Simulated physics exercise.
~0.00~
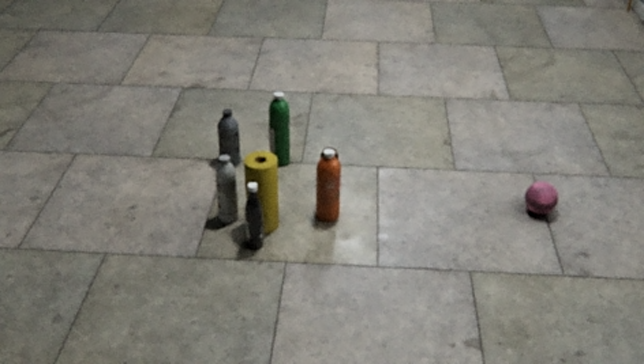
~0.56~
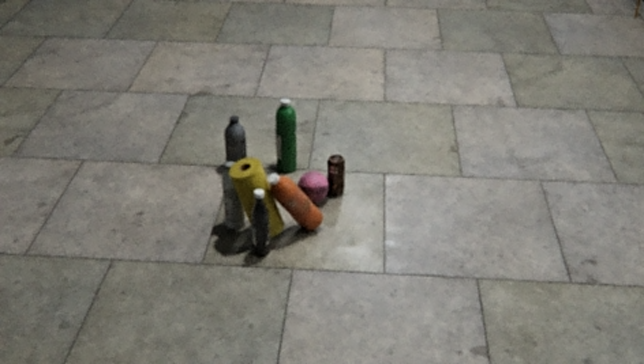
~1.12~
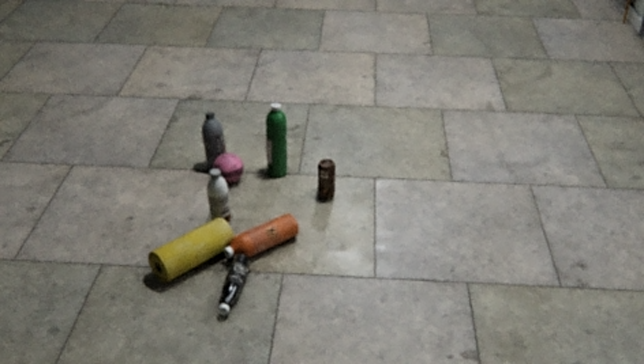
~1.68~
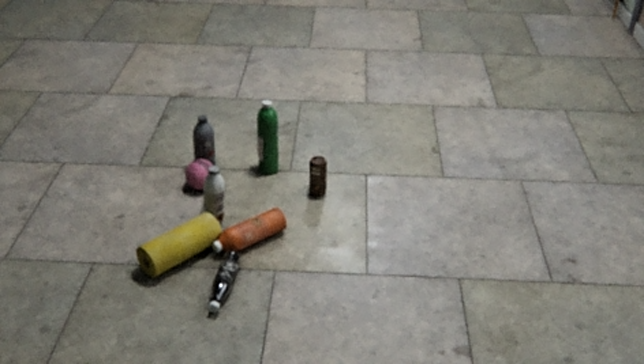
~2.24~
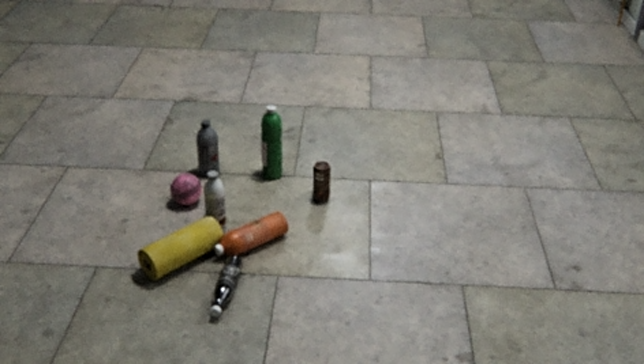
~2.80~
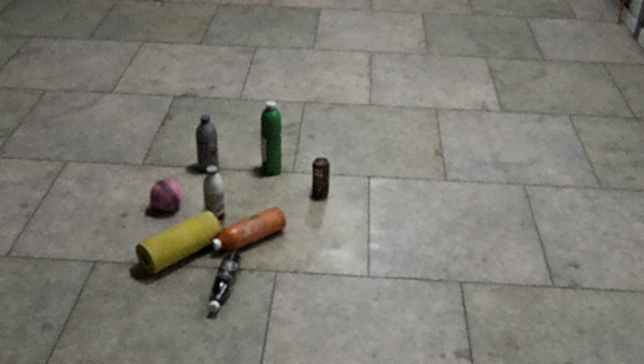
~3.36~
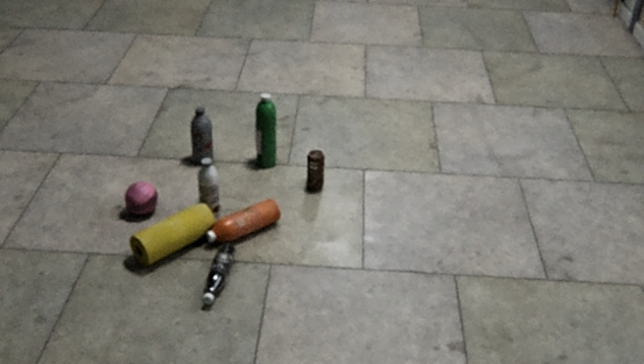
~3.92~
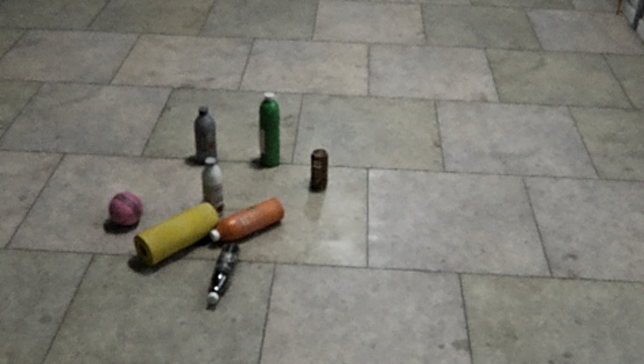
On a grey tiled floor, a pink ball rolls in from the right toward a cluster of bottles, a yellow roll and a brown can, and the yellow roll, orange bottle and black bottle topple. The ball continues slowly left past the others, which are left standing.
